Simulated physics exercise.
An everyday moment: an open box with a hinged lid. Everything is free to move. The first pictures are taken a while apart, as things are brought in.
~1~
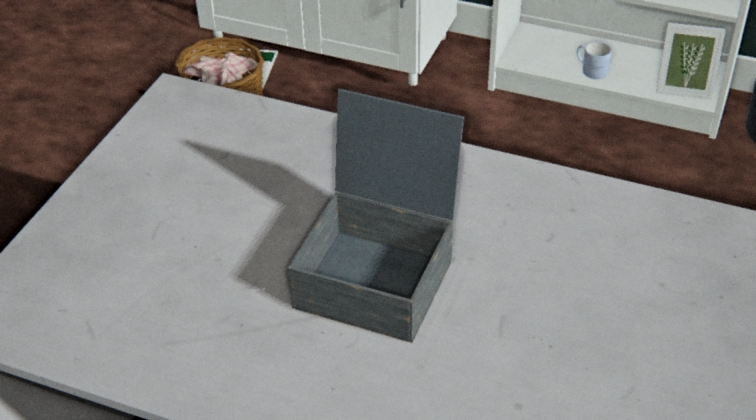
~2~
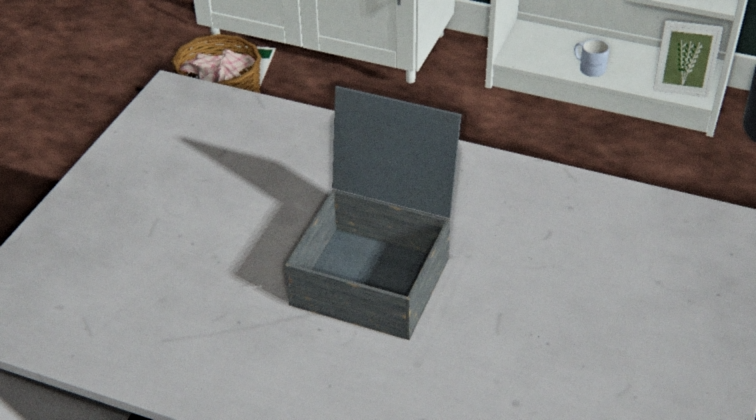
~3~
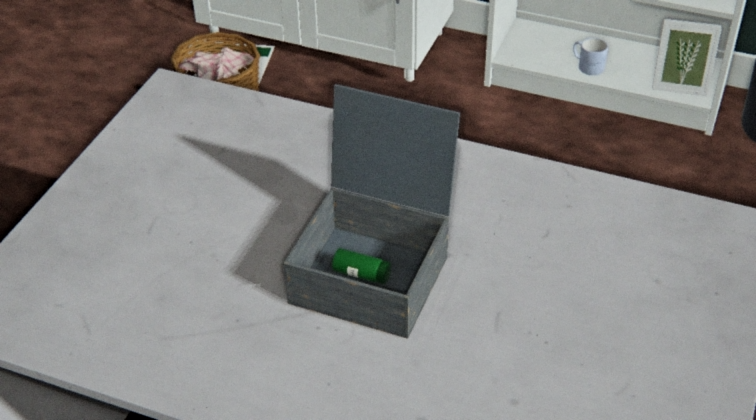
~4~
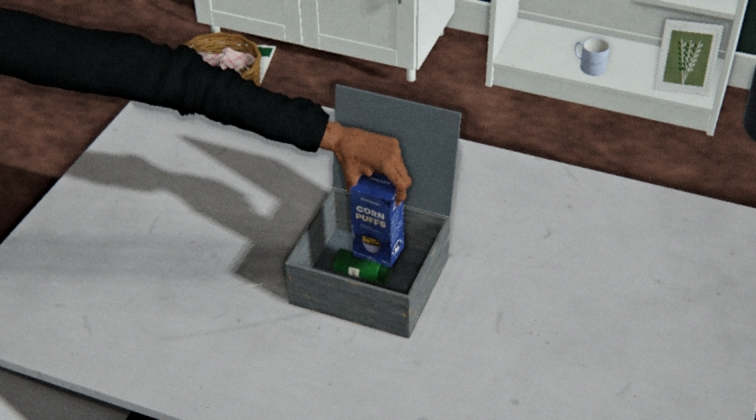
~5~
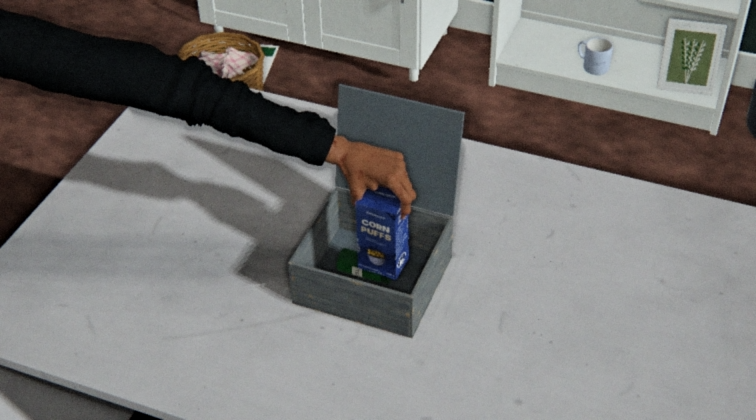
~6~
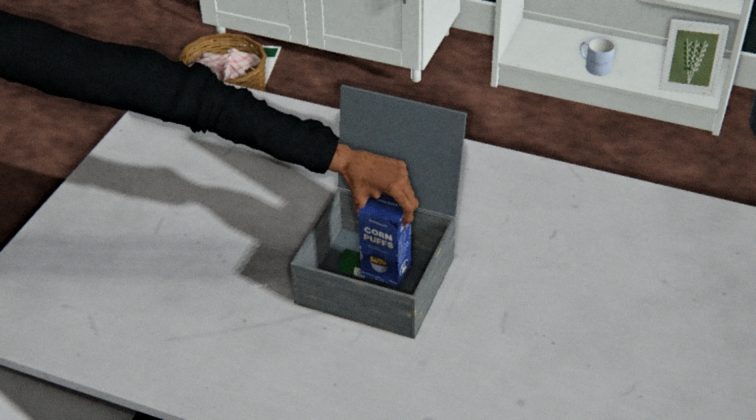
A hand in a black sleeve lowering a blue corn puffs carton into an open grey box already holding a green shaker.
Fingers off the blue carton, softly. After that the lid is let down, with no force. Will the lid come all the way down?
It stays ajar.
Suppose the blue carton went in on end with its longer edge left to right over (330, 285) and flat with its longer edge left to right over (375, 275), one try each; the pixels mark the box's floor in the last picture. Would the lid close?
First try: It stays ajar; second try: It shuts flat.
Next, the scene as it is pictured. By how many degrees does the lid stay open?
Some 18° above the rim.
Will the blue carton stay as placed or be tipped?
It ends up tilted.
Then, 0.50 s later than the last frame, blue carton tilted by 42° near (380, 268); green shaker moved well along.
Then, 1.50 s later than the last frame, lid 67° above the rim; blue carton tilted by 43° near (379, 268); green shaker moved well along.
Then, 1.80 s later than the last frame, lid 33° above the rim; blue carton tilted by 43° near (379, 268); green shaker moved well along.
When it is over, lid 17° above the rim; lying over in the box, blue carton; moved from the start, green shaker. End places, in pixels of the last picture, blue carton near (380, 266).
